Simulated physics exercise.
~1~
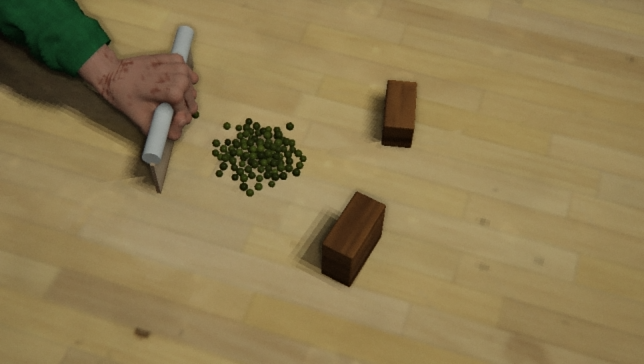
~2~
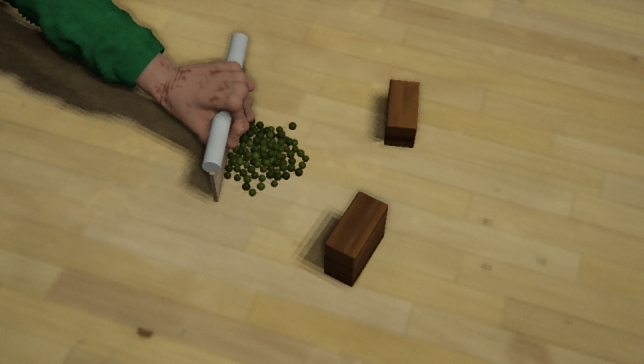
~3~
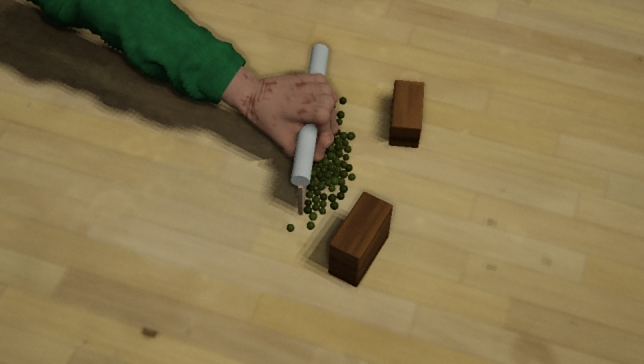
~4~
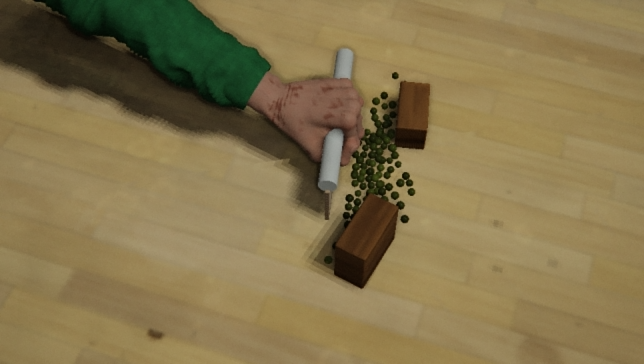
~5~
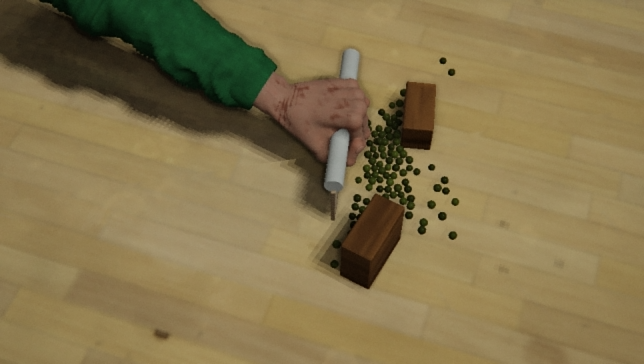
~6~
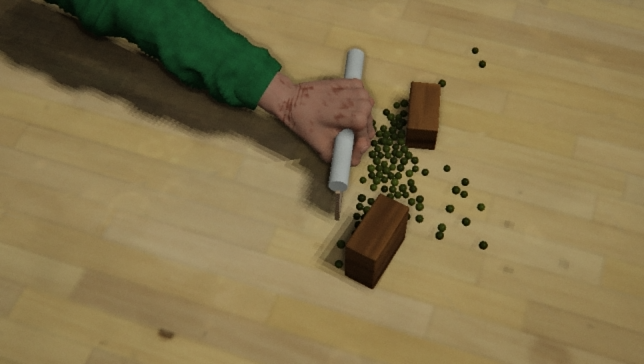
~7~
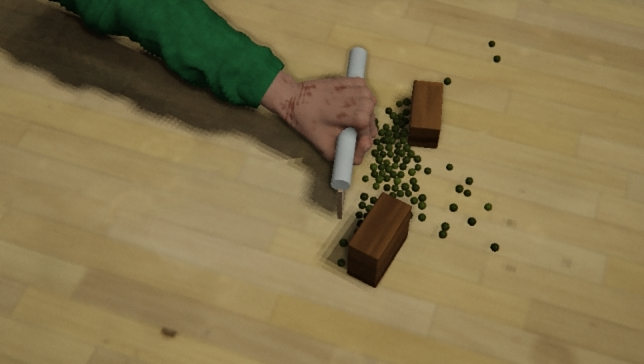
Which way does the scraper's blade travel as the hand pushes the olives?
The blade travels to the right, toward the two wooden blocks.
